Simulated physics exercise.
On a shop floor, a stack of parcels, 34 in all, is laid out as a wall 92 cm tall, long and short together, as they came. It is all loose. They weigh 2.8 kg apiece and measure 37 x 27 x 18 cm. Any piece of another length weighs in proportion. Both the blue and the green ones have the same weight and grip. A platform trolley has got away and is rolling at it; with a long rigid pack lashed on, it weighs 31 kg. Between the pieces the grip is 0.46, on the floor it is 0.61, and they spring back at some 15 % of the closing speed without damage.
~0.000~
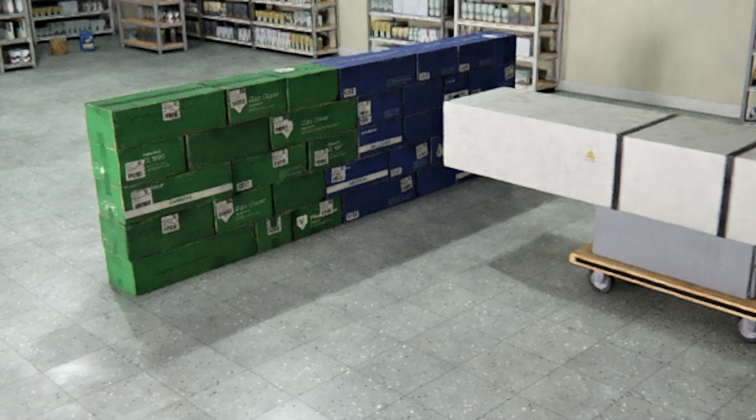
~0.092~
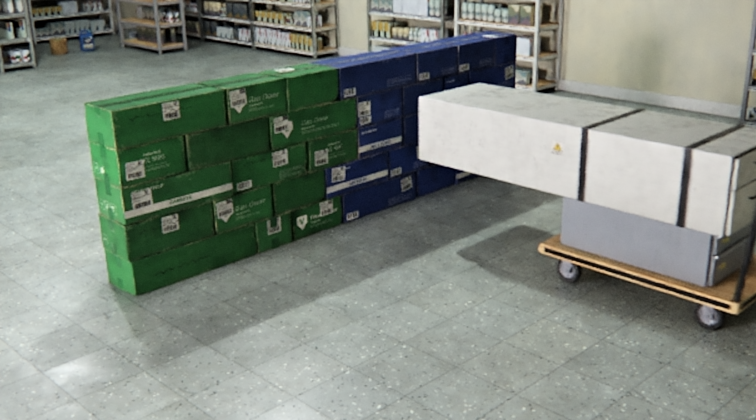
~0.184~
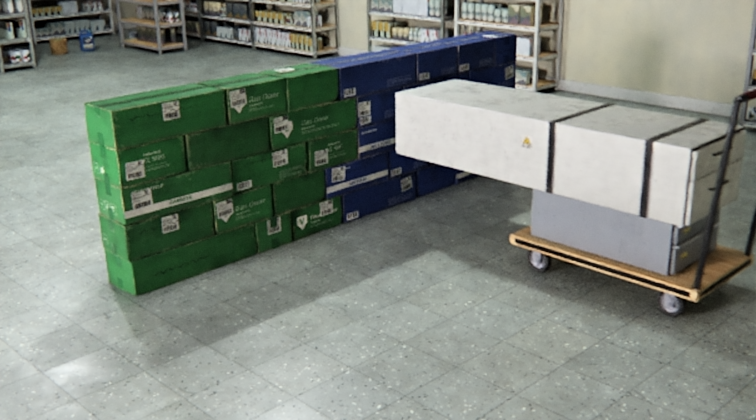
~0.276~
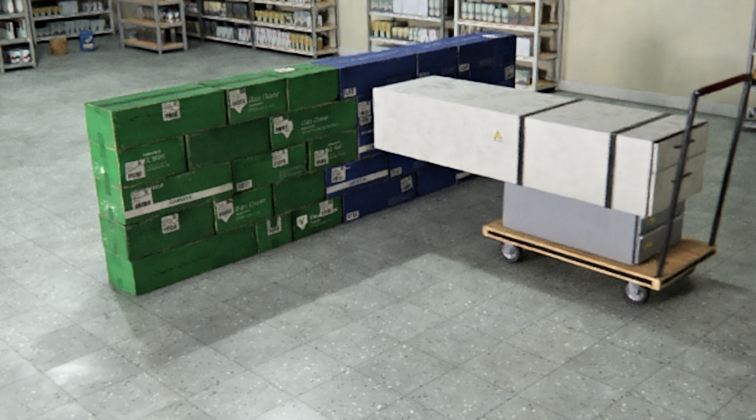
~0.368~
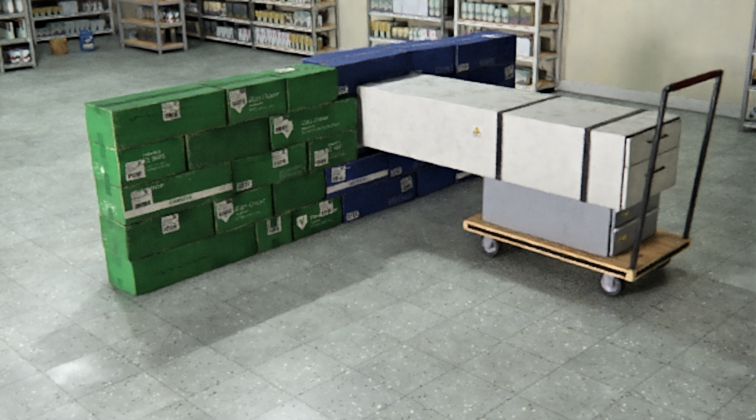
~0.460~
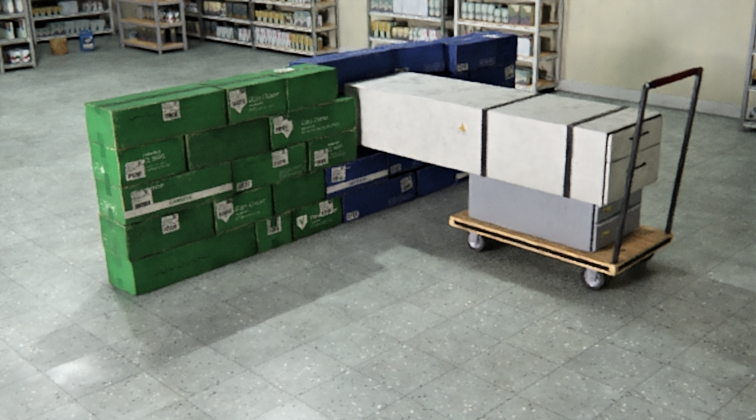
A long pale pack on a rolling trolley moves left and pushes into stacked parcels.
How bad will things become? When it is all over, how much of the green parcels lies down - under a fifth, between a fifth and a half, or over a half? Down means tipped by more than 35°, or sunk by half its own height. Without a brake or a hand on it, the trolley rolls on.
Down at the end: Under a fifth.
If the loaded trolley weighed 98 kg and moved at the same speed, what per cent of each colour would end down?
For blue it's 30, for green it's 0 in a hundred.
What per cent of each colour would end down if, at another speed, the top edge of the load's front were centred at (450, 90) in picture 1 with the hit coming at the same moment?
Result - blue: 30%; green: 0%.
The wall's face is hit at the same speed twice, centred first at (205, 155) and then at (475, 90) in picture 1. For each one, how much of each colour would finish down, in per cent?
Blue 10 then 40, green 70 then 0 per cent.
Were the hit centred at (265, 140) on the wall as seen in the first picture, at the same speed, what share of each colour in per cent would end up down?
That would leave blue at 10 % and green at 50 %.
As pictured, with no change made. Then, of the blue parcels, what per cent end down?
Of the blue ones, 40 per cent finish down.
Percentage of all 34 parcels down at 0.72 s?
20 percent by then.
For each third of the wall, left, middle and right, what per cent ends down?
The thirds come out at 0 on the left, 40 in the middle and 20 on the right, in per cent.
After 0.56 s, load 23 cm past the wall's line, still rolling; none of the 15 green parcels down (0 of 34 in all colours); top green parcel unmoved.
After 0.72 s, load 33 cm past the wall's line, still rolling; none of the 15 green parcels down (6 of 34 in all colours); top green parcel unmoved.
After 0.96 s, load 46 cm past the wall's line, still rolling; none of the 15 green parcels down (6 of 34 in all colours); top green parcel unmoved.
After 1.36 s, load 65 cm past the wall's line, still rolling; none of the 15 green parcels down (7 of 34 in all colours); top green parcel unmoved.
In the end (2.3 s), load 85 cm past the wall's line, stopped; none of the 15 green parcels down (7 of 34 in all colours); top green parcel unmoved; top blue parcel unmoved. That is 0 per cent. From the last view, middles, top green parcel near (297, 86), top blue parcel near (462, 54).
